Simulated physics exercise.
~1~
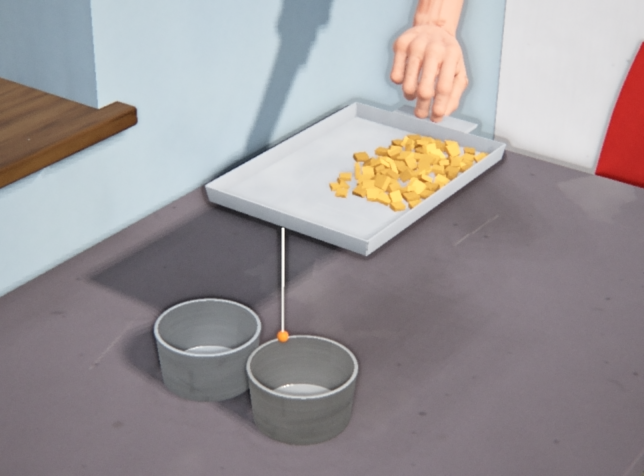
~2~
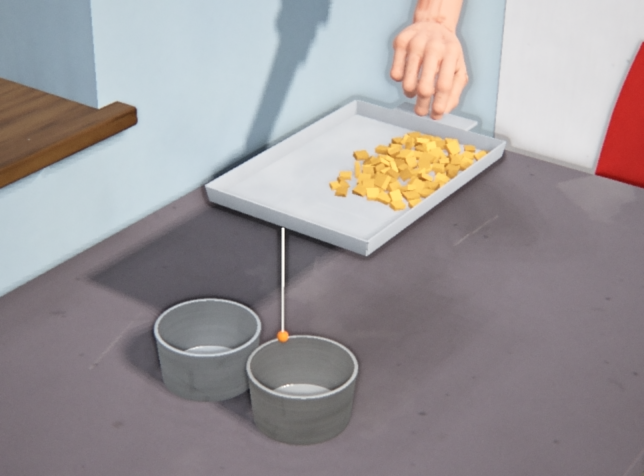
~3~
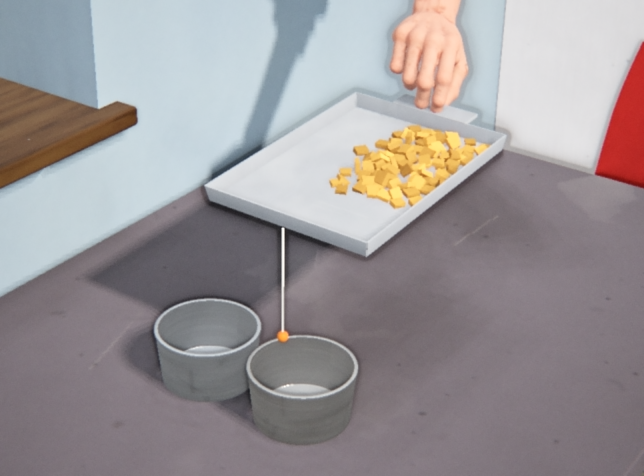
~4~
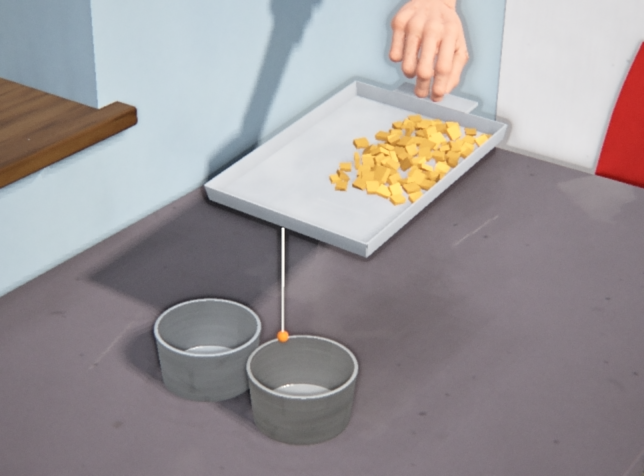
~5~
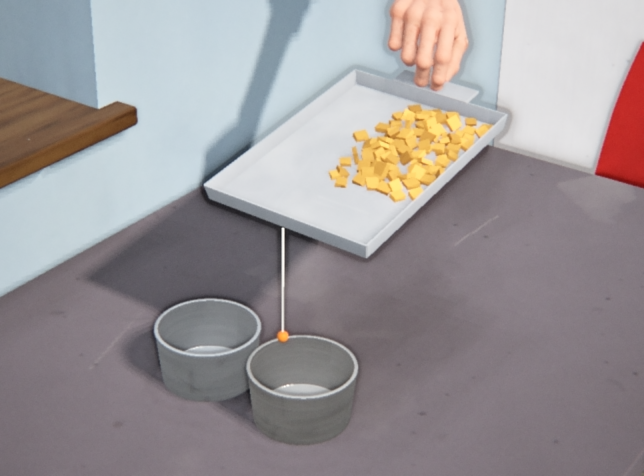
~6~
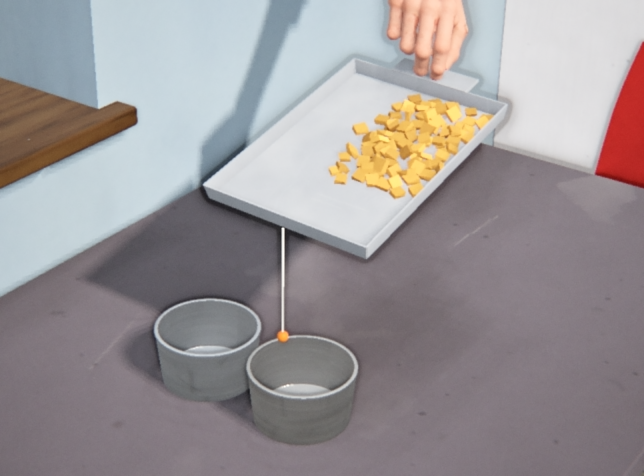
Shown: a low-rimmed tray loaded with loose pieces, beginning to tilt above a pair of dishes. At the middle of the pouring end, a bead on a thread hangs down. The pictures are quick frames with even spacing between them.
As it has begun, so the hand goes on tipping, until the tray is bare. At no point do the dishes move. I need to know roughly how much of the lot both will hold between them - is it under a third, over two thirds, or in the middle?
It is in the middle, between a third and two thirds.
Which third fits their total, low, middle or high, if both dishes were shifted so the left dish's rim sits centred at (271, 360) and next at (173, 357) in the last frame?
To begin with: Above two thirds; after that: The middle third.
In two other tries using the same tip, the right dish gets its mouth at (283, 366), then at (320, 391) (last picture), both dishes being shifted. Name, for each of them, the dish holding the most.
For the first try I'd say the dish over on the right, and for the second, the dish over on the right.
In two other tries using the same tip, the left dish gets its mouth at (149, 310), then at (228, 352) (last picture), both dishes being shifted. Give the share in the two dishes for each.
You'd end up with around 10 per cent and then around 80 per cent.
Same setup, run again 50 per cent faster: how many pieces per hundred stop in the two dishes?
I'd say near 40 per cent.
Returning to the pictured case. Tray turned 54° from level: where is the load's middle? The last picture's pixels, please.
The load's middle is around (335, 213).
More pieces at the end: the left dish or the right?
The one you want is the right-placed one.
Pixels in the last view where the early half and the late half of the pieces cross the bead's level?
Starting near (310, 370), moving on to near (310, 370).
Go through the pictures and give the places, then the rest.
In the first picture, corners of the pouring end near (210, 185) and (367, 239), level; middle of the load near (405, 171), cereal squares; left dish near (175, 369); right dish near (270, 412); bead on its thread near (283, 336).
In the second picture, corners of the pouring end near (210, 185) and (367, 239), level; middle of the load near (405, 170).
In the third picture, corners of the pouring end near (209, 185) and (367, 240), tipped barely, lowest at the right corner; middle of the load near (405, 165).
In the fourth picture, corners of the pouring end near (209, 185) and (366, 242), tipped a little, lowest at the right corner; middle of the load near (405, 158).
In the fifth picture, corners of the pouring end near (208, 184) and (366, 243), tipped a little, lowest at the right corner; middle of the load near (405, 152).
In the sixth picture, corners of the pouring end near (208, 184) and (366, 244), tipped a little, lowest at the right corner; middle of the load near (405, 145); left dish near (175, 369); right dish near (270, 412).
Shortly afterwards, tray tipped steeply; all but a few on the tray; only a few in the air.
Next, tray tipped right over; near two thirds on the tray; a little in the right dish; a little outside both; a little in the air.
Some moments later, tray tipped past a quarter turn; near half in the right dish; near half outside both.
In the end, tray tipped past a quarter turn; near half in the right dish; none at all in the left dish; near half outside both.
